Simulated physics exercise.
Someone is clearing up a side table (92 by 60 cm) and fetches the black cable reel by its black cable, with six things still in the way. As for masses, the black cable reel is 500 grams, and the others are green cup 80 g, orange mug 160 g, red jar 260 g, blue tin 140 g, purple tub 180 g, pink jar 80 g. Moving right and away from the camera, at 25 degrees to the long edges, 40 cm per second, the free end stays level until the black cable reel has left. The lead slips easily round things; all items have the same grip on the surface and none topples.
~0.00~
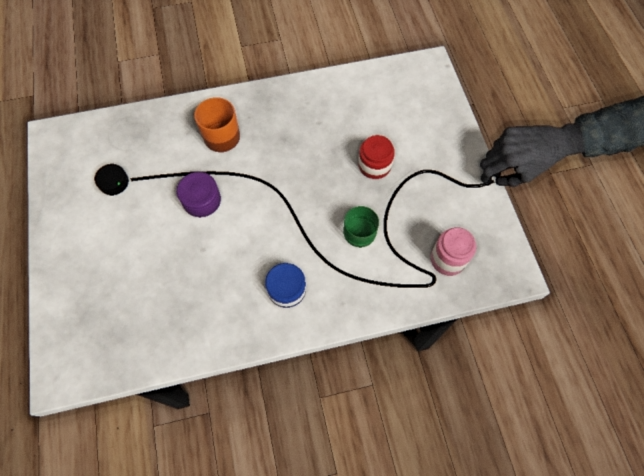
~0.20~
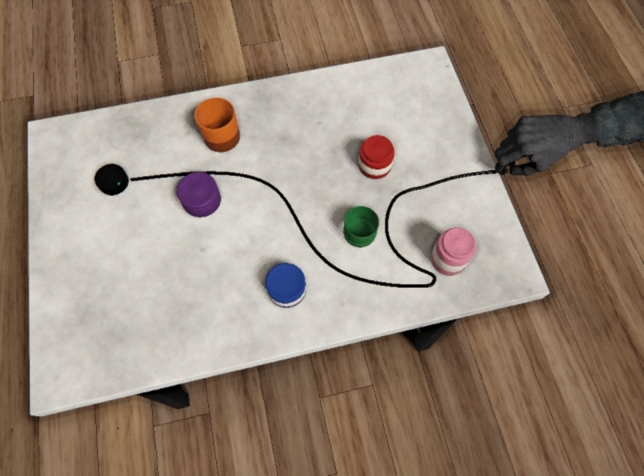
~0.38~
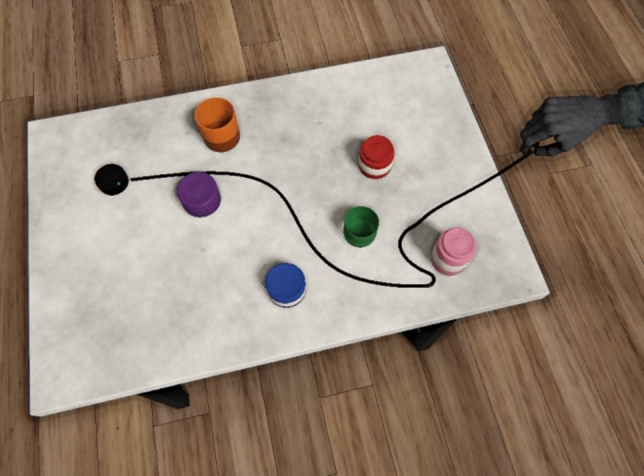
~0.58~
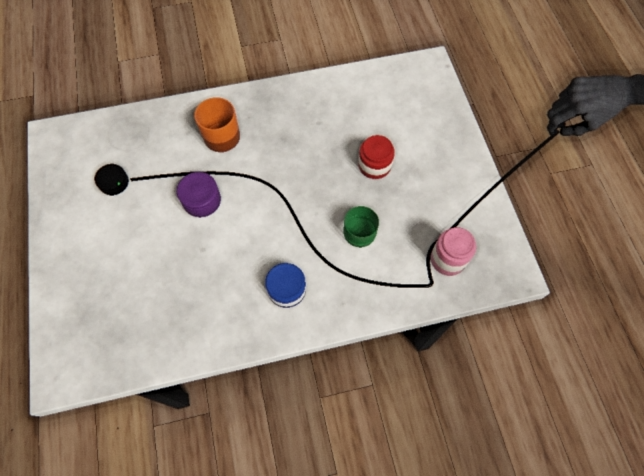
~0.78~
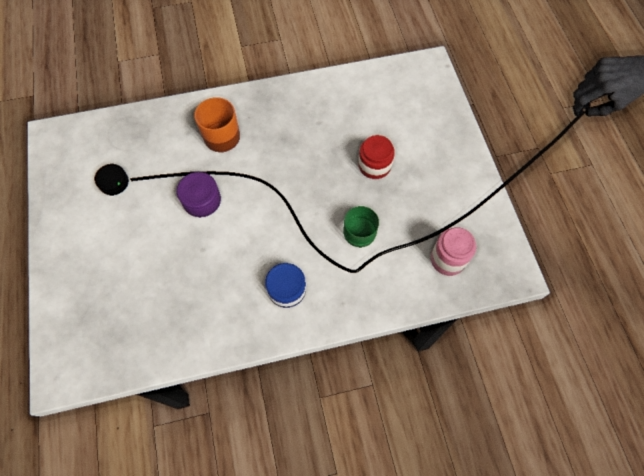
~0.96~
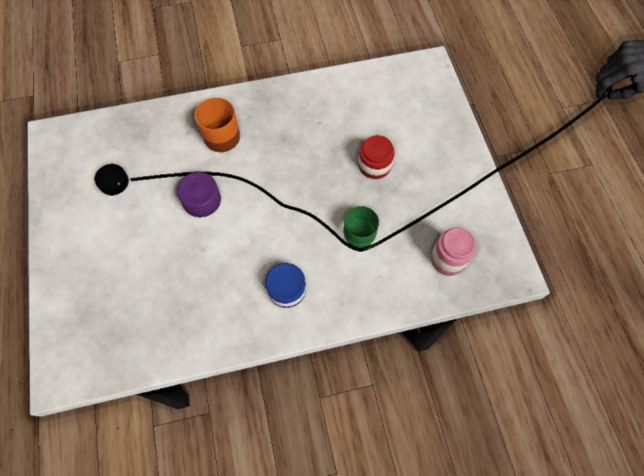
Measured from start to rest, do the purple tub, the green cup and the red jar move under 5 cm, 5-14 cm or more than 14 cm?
In order: The purple tub stays in the low band; the green cup reaches the top band; the red jar shifts a middling way.
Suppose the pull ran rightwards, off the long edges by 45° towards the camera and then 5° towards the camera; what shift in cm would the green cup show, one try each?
About 9 cm, then about 18 cm.
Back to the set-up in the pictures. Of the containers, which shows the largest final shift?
That would be the green cup.
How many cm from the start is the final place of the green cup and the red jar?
About 30 cm, 9 cm.
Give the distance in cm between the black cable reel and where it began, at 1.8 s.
It is around 18 centimetres away from its start by then.
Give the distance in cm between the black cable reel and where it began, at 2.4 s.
By then it sits about 44 cm from its starting spot.
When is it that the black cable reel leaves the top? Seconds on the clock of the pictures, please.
Time: About 3.2 s.
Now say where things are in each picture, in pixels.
The first picture shows cable reel (109, 176); purple tub (197, 189); green cup (362, 222); red jar (378, 147); lead through (393, 197) (415, 286) (298, 223) (206, 173); 0 cm pulled.
The second picture shows lead through (394, 250) (298, 223); 4 cm pulled.
The third picture shows lead through (400, 244) (298, 223); 11 cm pulled.
The fourth picture shows lead through (444, 237) (298, 223); 19 cm pulled.
The fifth picture shows lead through (471, 212) (298, 223); 27 cm pulled.
The sixth picture shows cable reel (109, 176); purple tub (197, 189); green cup (362, 222); red jar (378, 147); lead through (528, 151) (426, 216) (311, 215) (206, 173); 34 cm pulled.
After 1.8 s the black cable reel has slid 17 cm; shifted so far, green cup 29 cm, red jar 5 cm, purple tub 1 cm.
After 2.4 s the black cable reel has slid 44 cm; shifted so far, green cup 29 cm, red jar 5 cm, purple tub 1 cm.
After 3.1 s the black cable reel has slid 69 cm; shifted so far, green cup 29 cm, red jar 9 cm, purple tub 1 cm.
After 3.6 s the black cable reel is off the top; shifted so far, green cup 29 cm at (313, 98), red jar 9 cm at (387, 111), purple tub 1 cm at (202, 194).
